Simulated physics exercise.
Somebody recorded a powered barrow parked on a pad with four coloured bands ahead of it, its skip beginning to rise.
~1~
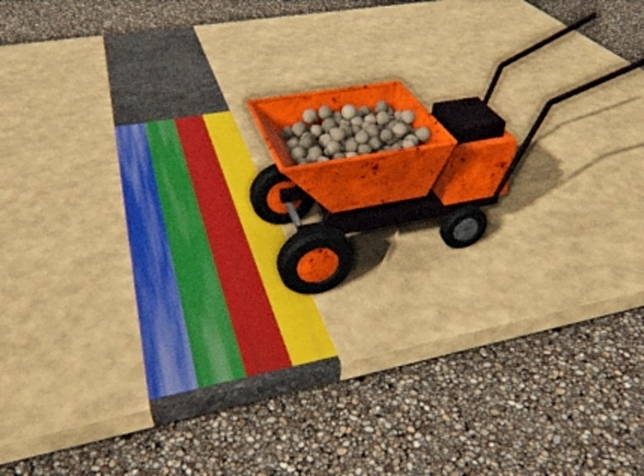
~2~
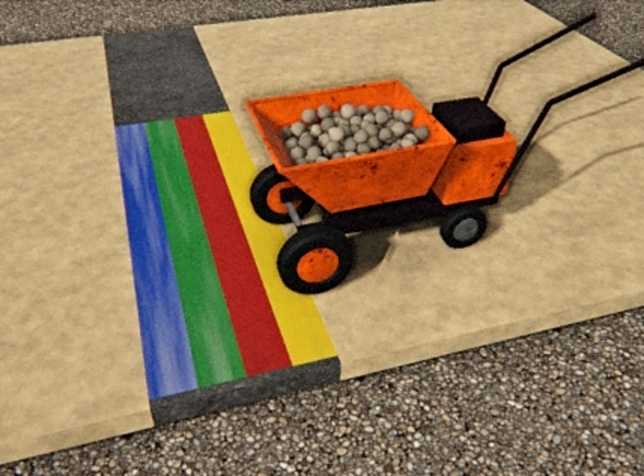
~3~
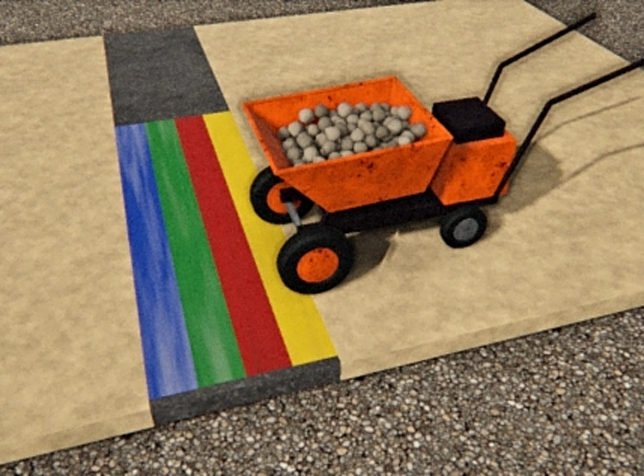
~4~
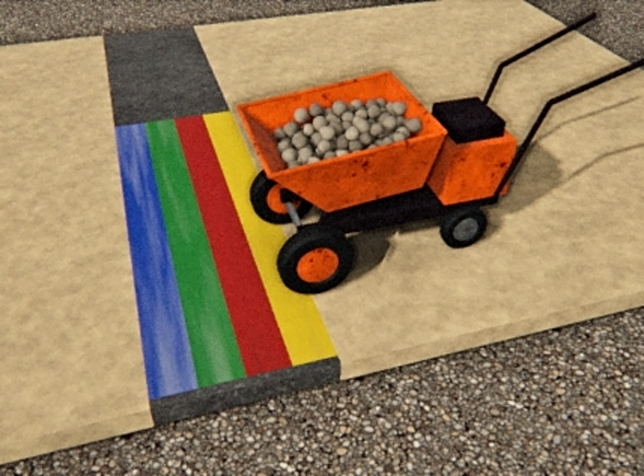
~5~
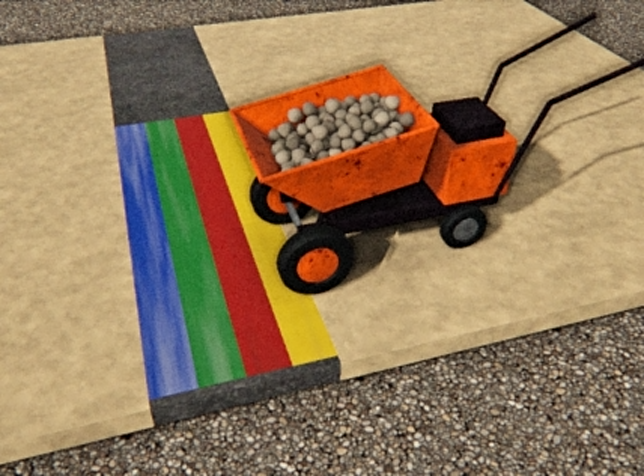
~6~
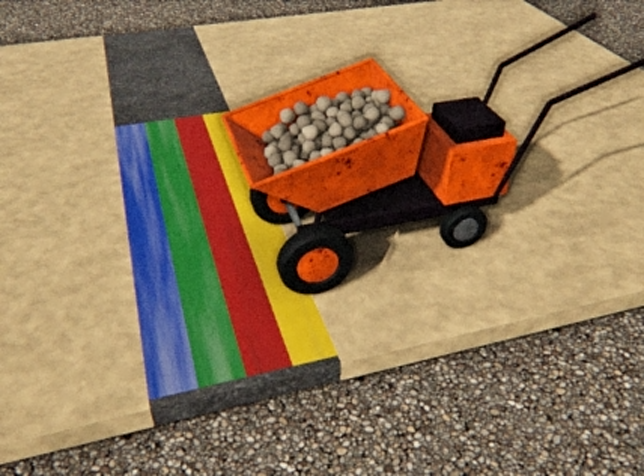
An orange powered barrow with black wheels and long black handles stands on a sandy-coloured pad bordered by gravel, seen from above at an angle. Its skip holds rounded grey pebbles, and to its left yellow, red, green and blue bands cross a dark strip. The skip slowly tilts forward and down to the left, its rear edge rising, while the wheels and view stay still.
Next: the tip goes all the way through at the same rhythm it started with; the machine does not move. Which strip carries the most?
The blue strip.
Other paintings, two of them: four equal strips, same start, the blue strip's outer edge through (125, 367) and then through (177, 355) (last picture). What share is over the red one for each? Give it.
Roughly 0 percent first, then roughly 0 percent.
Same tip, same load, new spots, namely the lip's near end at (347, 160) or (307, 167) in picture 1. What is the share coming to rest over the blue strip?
First try: Some 20 %; second try: 40 %.
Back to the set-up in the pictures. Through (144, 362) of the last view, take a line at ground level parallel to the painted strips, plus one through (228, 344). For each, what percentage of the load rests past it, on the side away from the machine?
Around 40 in a hundred for the first, 80 in a hundred for the second.
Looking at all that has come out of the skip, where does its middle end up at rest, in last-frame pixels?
(135, 277).
Just after the last frame, skip tipped steeply; every one in the skip.
A moment on, skip tipped right over; the larger part in the skip; just a few over the green strip; about a tenth over the blue strip; just a few falling.
Further on, skip tipped right over; roughly a quarter in the skip; about a tenth over the green strip; roughly a third over the blue strip; roughly a third off the paint.
When it is over, skip tipped right over; about a tenth in the skip; not one over the yellow strip; not one over the red strip; about a tenth over the green strip; roughly a third over the blue strip; roughly a third off the paint.
